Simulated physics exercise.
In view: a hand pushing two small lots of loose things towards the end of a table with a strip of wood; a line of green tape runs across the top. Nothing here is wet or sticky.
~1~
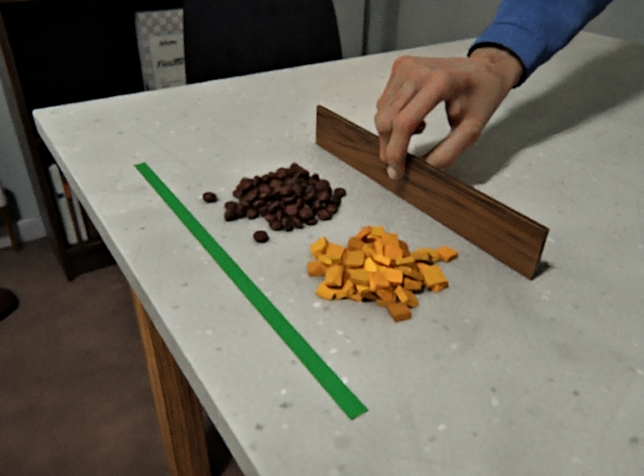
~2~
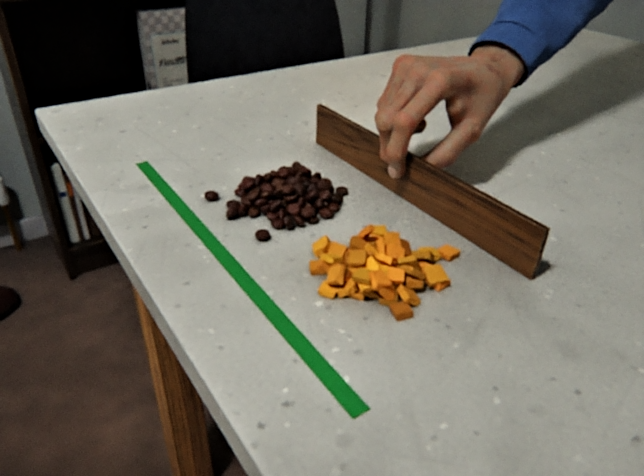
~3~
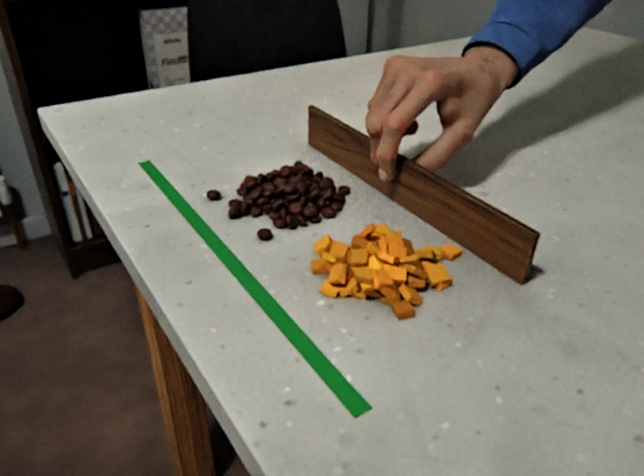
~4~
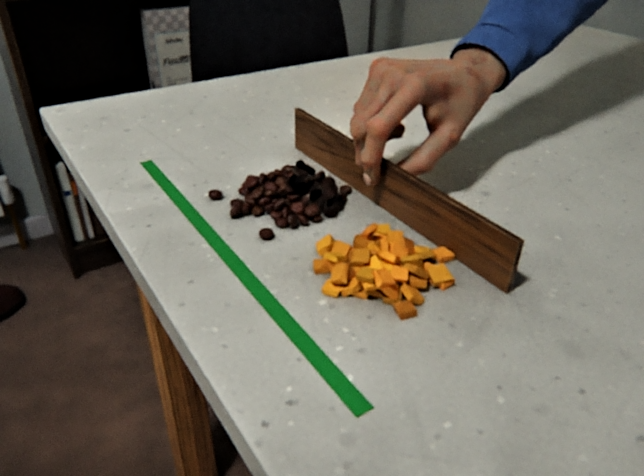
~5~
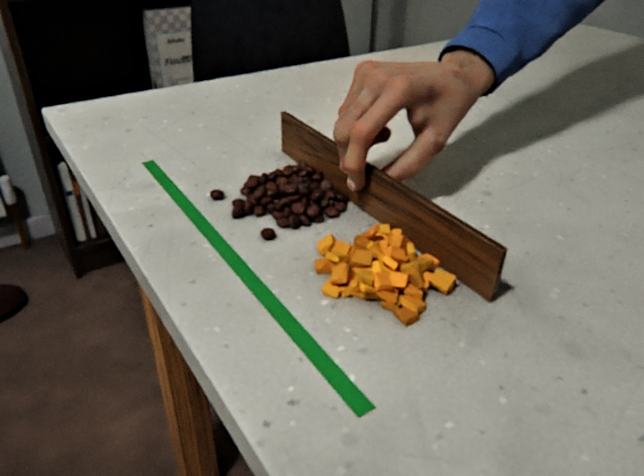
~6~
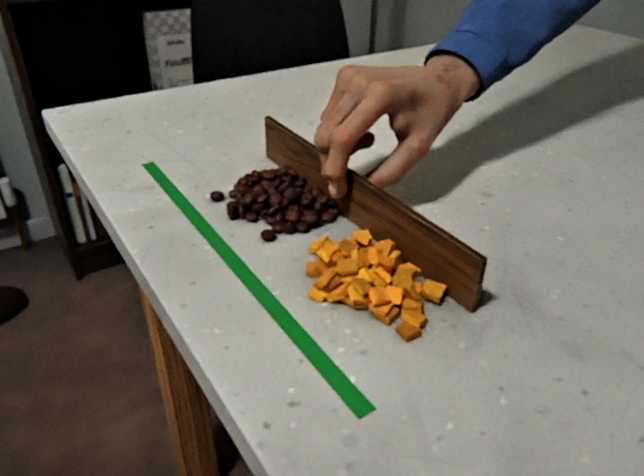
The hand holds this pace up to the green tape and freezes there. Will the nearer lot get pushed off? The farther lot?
Here the nearer lot tumbles over the end, in part at least, and the farther lot tumbles over the end, in part at least.
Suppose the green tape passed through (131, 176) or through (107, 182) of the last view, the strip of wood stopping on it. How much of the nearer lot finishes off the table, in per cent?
In turn 60 and 100 in a hundred.
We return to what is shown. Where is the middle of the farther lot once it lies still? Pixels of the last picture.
Around (169, 235).
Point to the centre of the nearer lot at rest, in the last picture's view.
Roughly at (235, 325).
Then, 0.43 s on from there, strip of wood still moving, near (285, 190); nearer lot all on the table, its front near (248, 316); farther lot all on the table, its front near (176, 222).
Then, 0.89 s on from there, strip of wood stopped at the green tape; nearer lot a little over the edge; farther lot a little over the edge.
Then, 1.17 s on from there, strip of wood stopped at the green tape; nearer lot near a quarter over the edge; farther lot a little over the edge.
In the end, strip of wood stopped at the green tape; nearer lot near a quarter over the edge; farther lot a little over the edge.
